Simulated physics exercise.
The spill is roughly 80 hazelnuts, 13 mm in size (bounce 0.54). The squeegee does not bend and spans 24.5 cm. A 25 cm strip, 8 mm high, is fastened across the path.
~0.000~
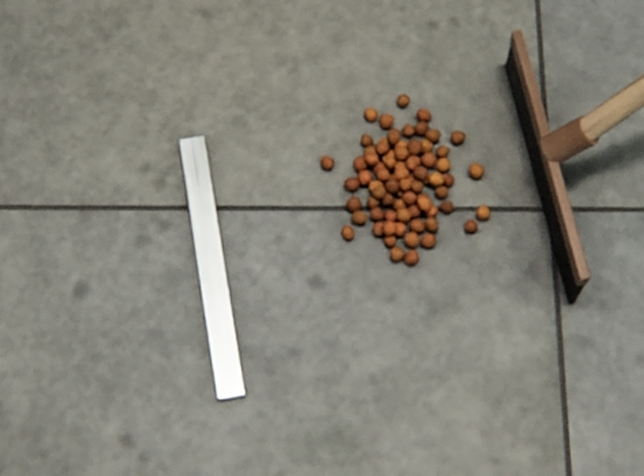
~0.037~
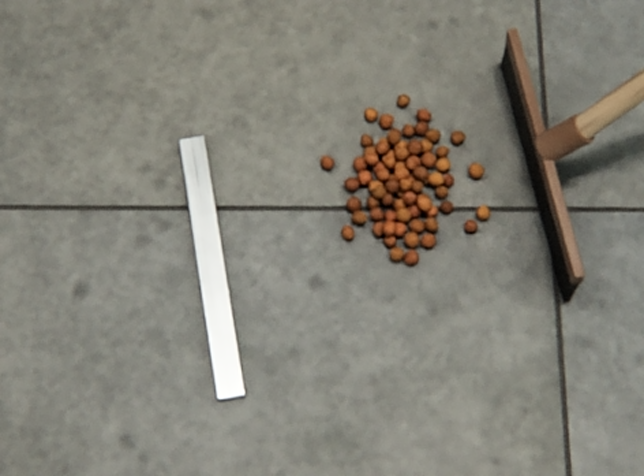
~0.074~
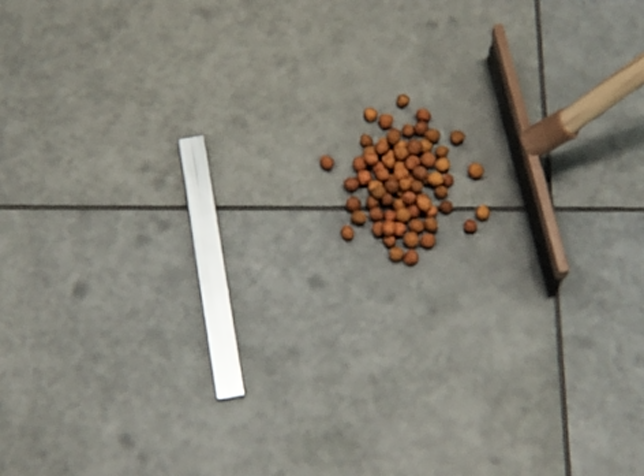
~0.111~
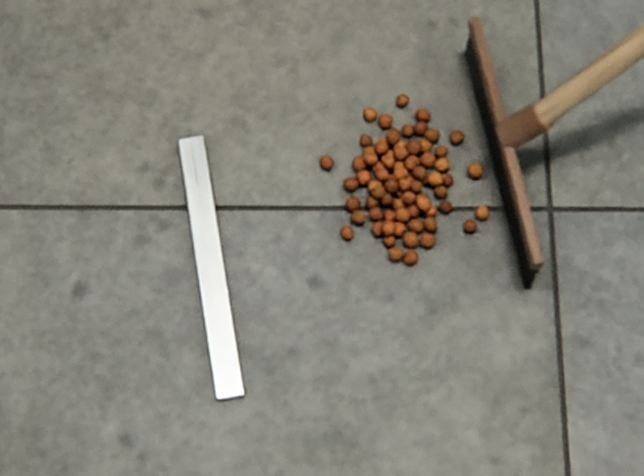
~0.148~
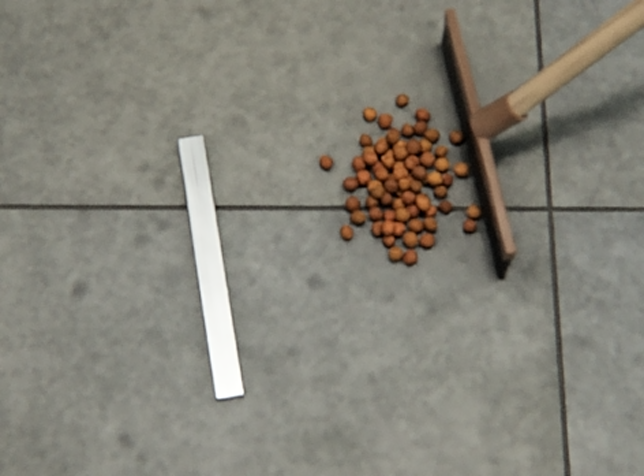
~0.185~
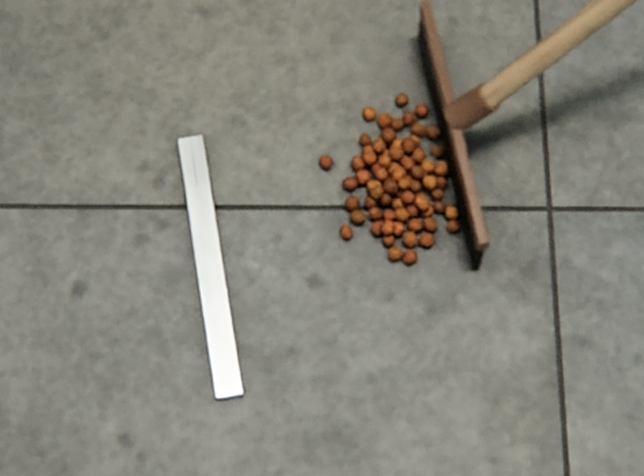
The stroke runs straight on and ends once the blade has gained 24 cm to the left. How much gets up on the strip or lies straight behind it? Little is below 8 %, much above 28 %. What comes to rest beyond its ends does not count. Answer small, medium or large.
On or straight behind the strip: Small.
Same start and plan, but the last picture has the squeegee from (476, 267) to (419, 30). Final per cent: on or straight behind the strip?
Over 5.
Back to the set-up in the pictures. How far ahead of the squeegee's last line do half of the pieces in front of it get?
Roughly 5 cm.
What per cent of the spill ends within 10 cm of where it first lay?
Some 5 per cent.
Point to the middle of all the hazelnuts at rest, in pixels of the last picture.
At about (237, 175).
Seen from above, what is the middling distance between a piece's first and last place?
Some 14 cm.
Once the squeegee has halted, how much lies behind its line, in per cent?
About 5 per cent.
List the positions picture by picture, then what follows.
The first frame shows squeegee from (582, 279) to (516, 40); moved 0.0 cm; pieces shifted so far, 0; middle of the spill at (401, 174); strip at (211, 262).
The second frame shows squeegee from (577, 277) to (512, 39); moved 0.4 cm; pieces shifted so far, 0; middle of the spill at (401, 174).
The third frame shows squeegee from (561, 272) to (497, 34); moved 1.8 cm; pieces shifted so far, 0; middle of the spill at (401, 174).
The fourth frame shows squeegee from (536, 263) to (474, 27); moved 4.0 cm; pieces shifted so far, 0; middle of the spill at (400, 174).
The fifth frame shows squeegee from (509, 254) to (450, 19); moved 6.4 cm; pieces shifted so far, 2; middle of the spill at (400, 174).
The sixth frame shows squeegee from (482, 244) to (425, 11); moved 8.8 cm; pieces shifted so far, 20; middle of the spill at (398, 174); strip at (209, 261). Its speed is about 0.65 m/s, heading 21 degrees away from the viewer.
After 0.37 s, squeegee 21 cm from its start, spill 18 cm wide; elsewhere 100 %.
After 0.55 s, squeegee 26 cm from its start, spill 21 cm wide; elsewhere 100 %.
After 0.70 s, squeegee 26 cm from its start, spill 23 cm wide; elsewhere 100 %.
In the end, at 1.2 s, on or straight behind the strip 0 %, elsewhere 100 %.
